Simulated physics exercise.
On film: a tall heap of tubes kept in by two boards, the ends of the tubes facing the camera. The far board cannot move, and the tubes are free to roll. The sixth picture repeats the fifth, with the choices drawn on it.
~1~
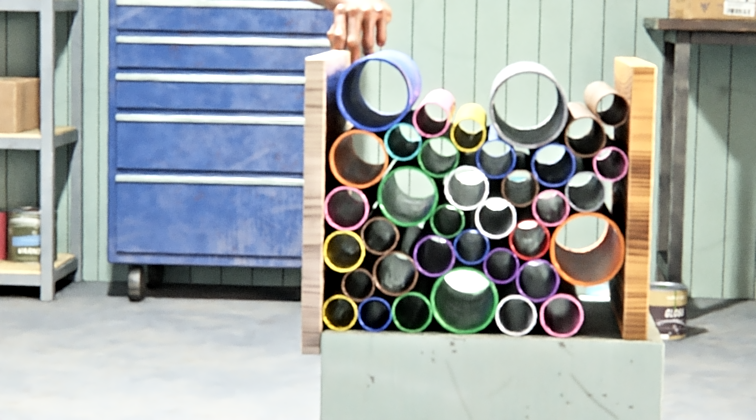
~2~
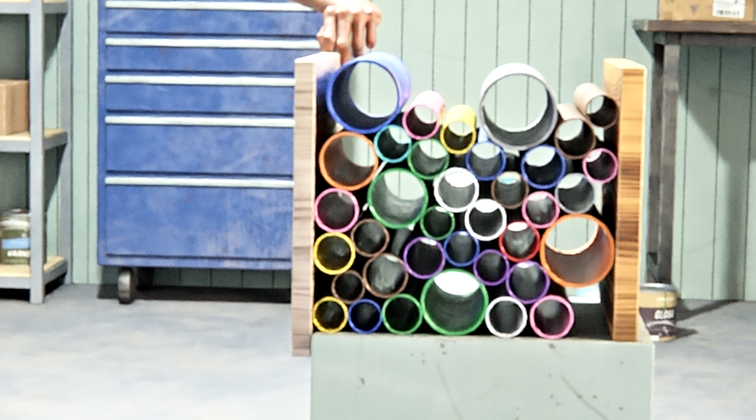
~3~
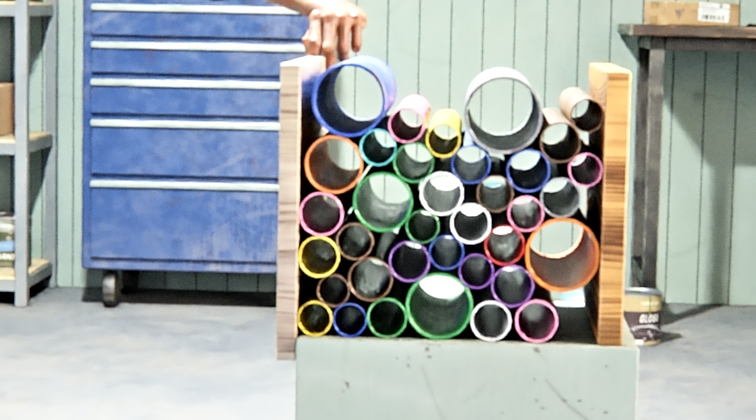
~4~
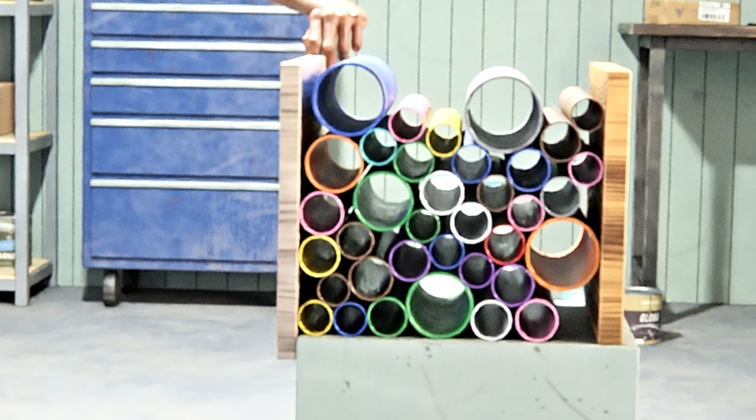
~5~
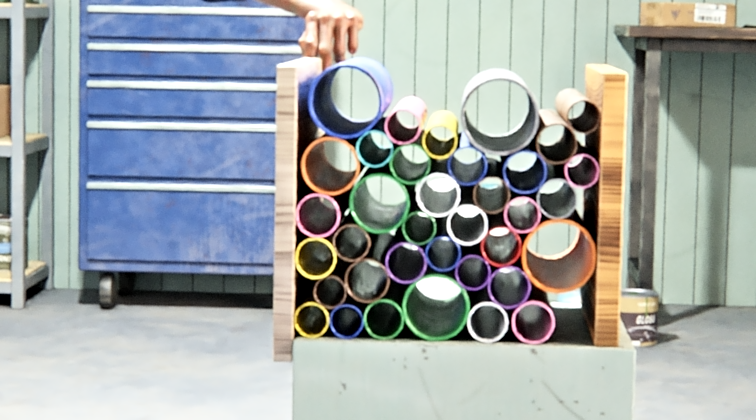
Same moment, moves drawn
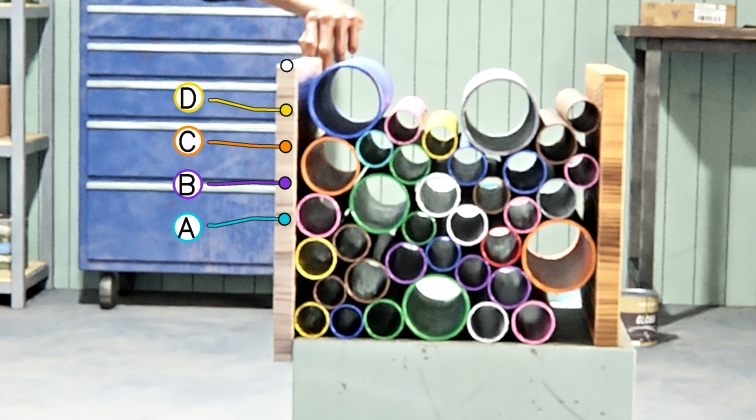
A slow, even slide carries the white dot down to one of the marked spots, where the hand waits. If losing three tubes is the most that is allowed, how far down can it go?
Stop at A.
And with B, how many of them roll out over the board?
It comes to none.
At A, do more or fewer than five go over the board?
Fewer than five.
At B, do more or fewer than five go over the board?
It loses fewer than five.
On the marked copy, A at (285, 219); B at (285, 183); C at (286, 147); D at (286, 110); the white dot at (287, 66).
With A. Early on, top of the board (296, 135).
Further on, top of the board (295, 214).
At the end, top of the board (295, 218), none out over the board.
As for the rest, B none out over the board; C none out over the board; D none out over the board.
